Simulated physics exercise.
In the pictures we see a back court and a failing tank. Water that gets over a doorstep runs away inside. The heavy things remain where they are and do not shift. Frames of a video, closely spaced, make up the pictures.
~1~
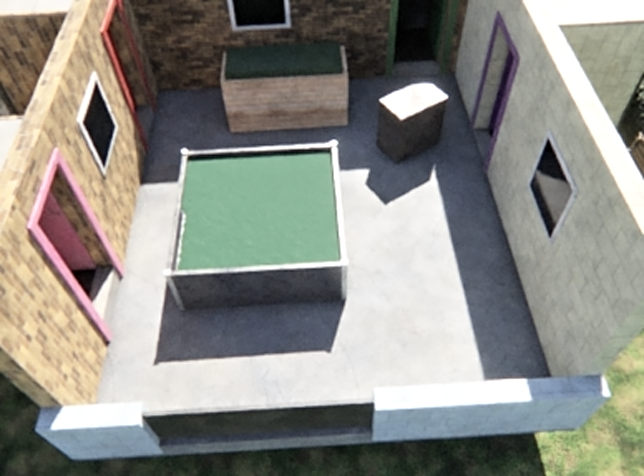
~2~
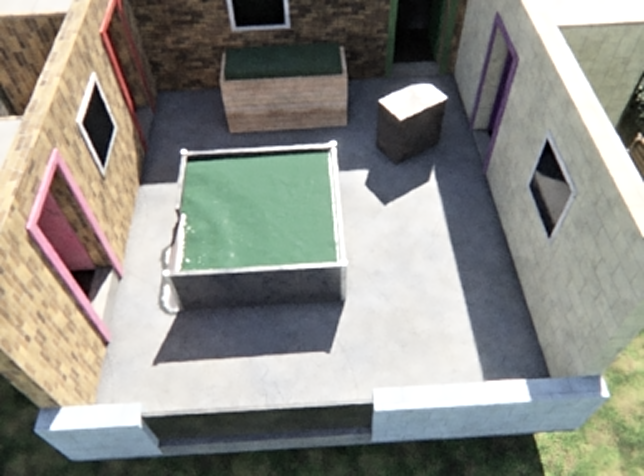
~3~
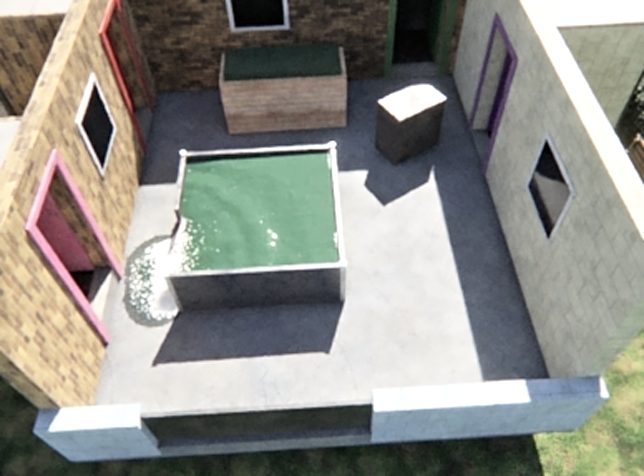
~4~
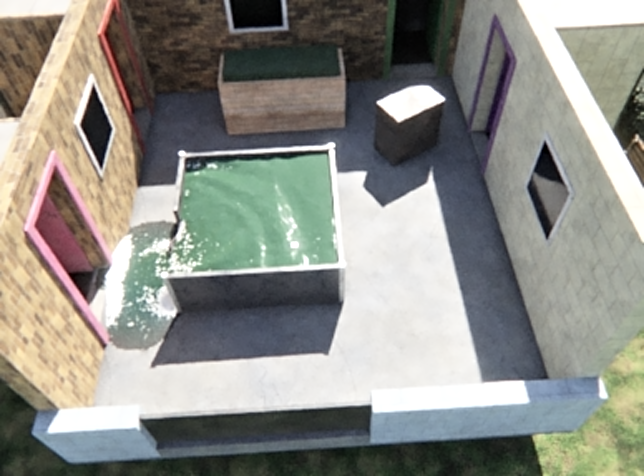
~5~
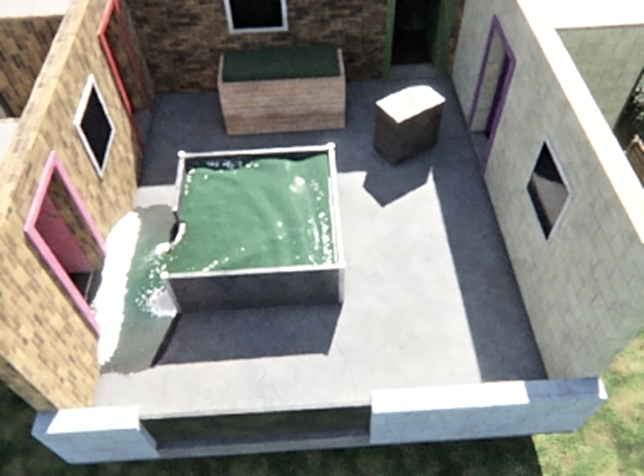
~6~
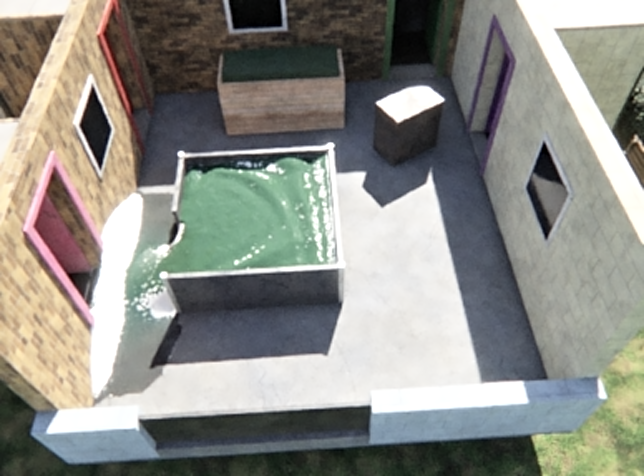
A tank of green water leaks from its left side, spreading across the courtyard floor.
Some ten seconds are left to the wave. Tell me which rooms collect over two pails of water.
Outcome: The green door stays at or under the cap there; the purple door tips over the cap there; the red door stays at or under the cap there; the pink door tips over the cap there.
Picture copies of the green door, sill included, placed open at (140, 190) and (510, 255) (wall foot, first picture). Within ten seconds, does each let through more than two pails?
Going in order, the first one stays short and the second one stays short.
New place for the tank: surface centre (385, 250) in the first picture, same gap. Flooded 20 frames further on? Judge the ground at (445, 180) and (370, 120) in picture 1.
The first spot is left dry and the second is left dry.
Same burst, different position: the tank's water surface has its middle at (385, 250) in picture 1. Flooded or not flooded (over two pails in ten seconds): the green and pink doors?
Green door stays within it, pink door exceeds it.
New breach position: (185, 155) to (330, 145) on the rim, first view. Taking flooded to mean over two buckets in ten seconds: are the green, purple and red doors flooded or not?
Green exceeds the limit, purple exceeds the limit, red exceeds the limit.
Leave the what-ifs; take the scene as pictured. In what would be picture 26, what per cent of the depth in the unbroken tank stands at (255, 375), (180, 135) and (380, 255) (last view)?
At the three places, in the order asked: Around 10, 8 and 0 per cent.
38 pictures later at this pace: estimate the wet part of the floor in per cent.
Near 90 in a hundred.
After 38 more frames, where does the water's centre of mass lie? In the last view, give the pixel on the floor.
My pick is pixel (284, 238).
A moment on, water covers 20 % of the floor; the green door not reached, the purple door not reached, the red door wet at the sill, nothing in, the pink door far over two buckets in.
Next, water covers 35 % of the floor; the green door not reached, the purple door not reached, the red door wet at the sill, nothing in, the pink door far over two buckets in.
Then, water covers 65 % of the floor; the green door not reached, the purple door not reached, the red door wet at the sill, nothing in, the pink door far over two buckets in.
Later, water covers 90 % of the floor; the green door wet at the sill, nothing in, the purple door under two buckets in, the red door wet at the sill, nothing in, the pink door far over two buckets in.
In the end, water covers 100 % of the floor; the green door wet at the sill, nothing in, the purple door over two buckets in, the red door wet at the sill, nothing in, the pink door far over two buckets in.
